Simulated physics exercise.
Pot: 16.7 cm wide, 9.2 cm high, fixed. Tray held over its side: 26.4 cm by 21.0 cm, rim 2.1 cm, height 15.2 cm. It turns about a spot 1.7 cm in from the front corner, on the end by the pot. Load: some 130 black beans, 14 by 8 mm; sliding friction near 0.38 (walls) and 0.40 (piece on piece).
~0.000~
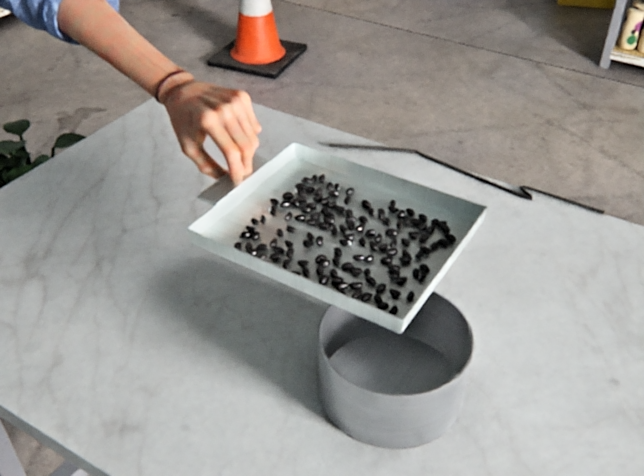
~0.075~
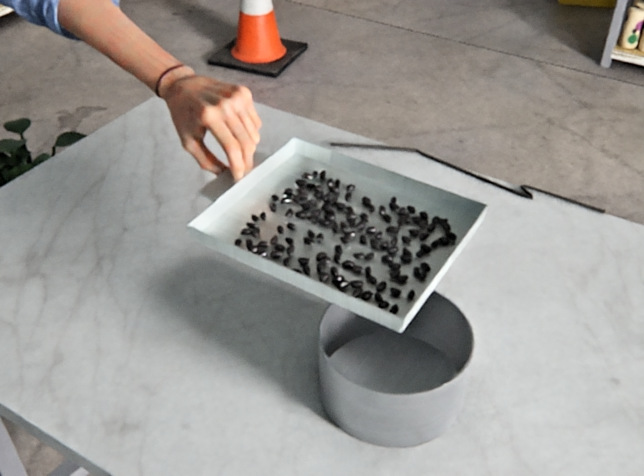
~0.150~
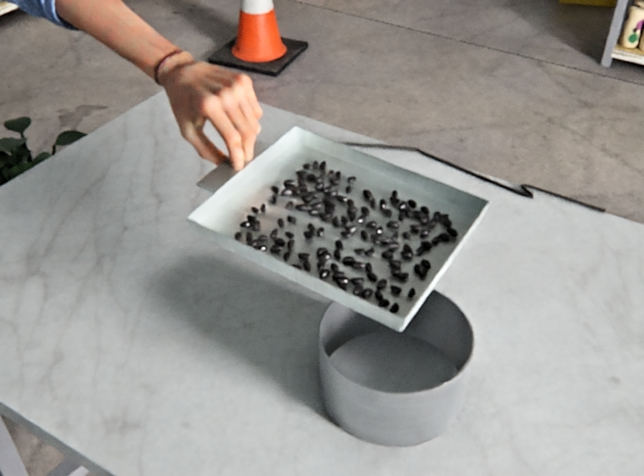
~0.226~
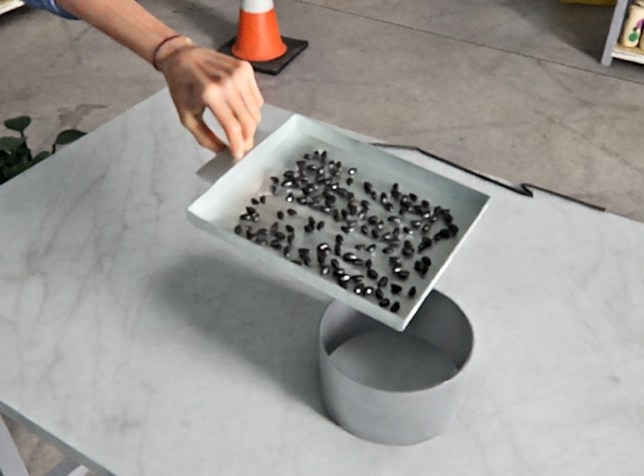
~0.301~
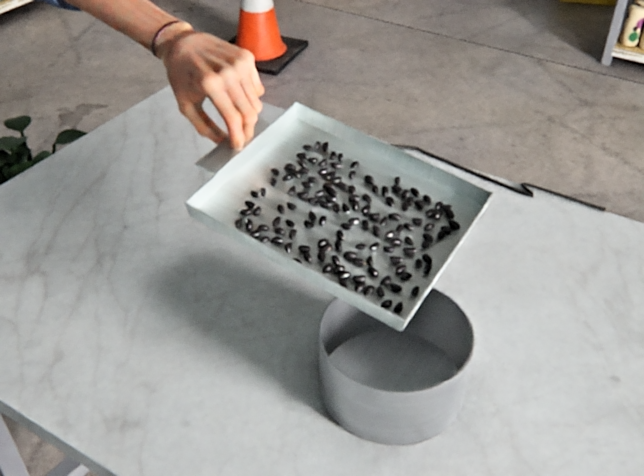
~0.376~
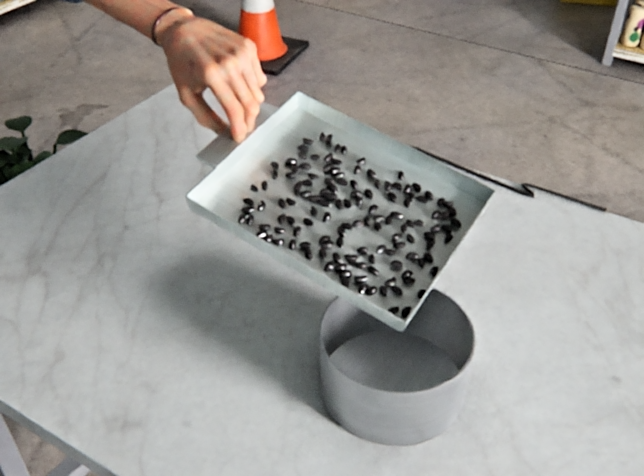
On a pale marbled table in a concrete-floored room, a hand holds a shallow tray of scattered black beans over a round grey pot. The hand raises the tray's far side, tilting it gradually toward the pot, while the beans shift only slightly and stay spread across it.
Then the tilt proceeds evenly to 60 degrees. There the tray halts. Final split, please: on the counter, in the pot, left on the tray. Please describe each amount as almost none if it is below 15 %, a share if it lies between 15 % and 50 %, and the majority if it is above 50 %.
Counter - almost none, pot - almost none, tray - the majority.
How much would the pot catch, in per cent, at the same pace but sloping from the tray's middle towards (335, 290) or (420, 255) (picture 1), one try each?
0 and 0 %.
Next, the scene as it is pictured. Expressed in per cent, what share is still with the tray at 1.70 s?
100%, roughly.
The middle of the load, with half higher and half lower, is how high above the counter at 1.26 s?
Roughly 22 cm.
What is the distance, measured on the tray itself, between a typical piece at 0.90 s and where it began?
Roughly 6 cm.
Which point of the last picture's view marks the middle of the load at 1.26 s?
By then the middle of the load sits around (402, 260).
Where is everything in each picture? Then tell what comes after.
In the first picture, tray tilt 0 degrees, front corners at (190, 228) and (402, 318); middle of the pieces at (350, 237); pot at (396, 334).
In the second picture, tray tilt 1 degrees, front corners at (190, 224) and (402, 317); middle of the pieces at (351, 235).
In the third picture, tray tilt 4 degrees, front corners at (190, 217) and (403, 317), lowest corner right front; middle of the pieces at (351, 229).
In the fourth picture, tray tilt 7 degrees, front corners at (189, 209) and (404, 317), lowest corner right front; middle of the pieces at (352, 224).
In the fifth picture, tray tilt 10 degrees, front corners at (189, 202) and (404, 318), lowest corner right front; middle of the pieces at (354, 221).
In the sixth picture, tray tilt 13 degrees, front corners at (189, 196) and (405, 320), lowest corner right front; middle of the pieces at (358, 223); pot at (397, 331). The tray's pace is about 40 degrees a second.
After 0.90 s, tilt 35 degrees; the tray holds 100 %, the pot 0 %.
Then, at 1.26 s, tilt 50 degrees; the tray holds 100 %, the pot 0 %.
Then, at 1.70 s, tilt 60 degrees; the tray holds 100 %, the pot 0 %.
By 2.7 s all is still; counter 0 %, pot 0 %, tray 100 %.
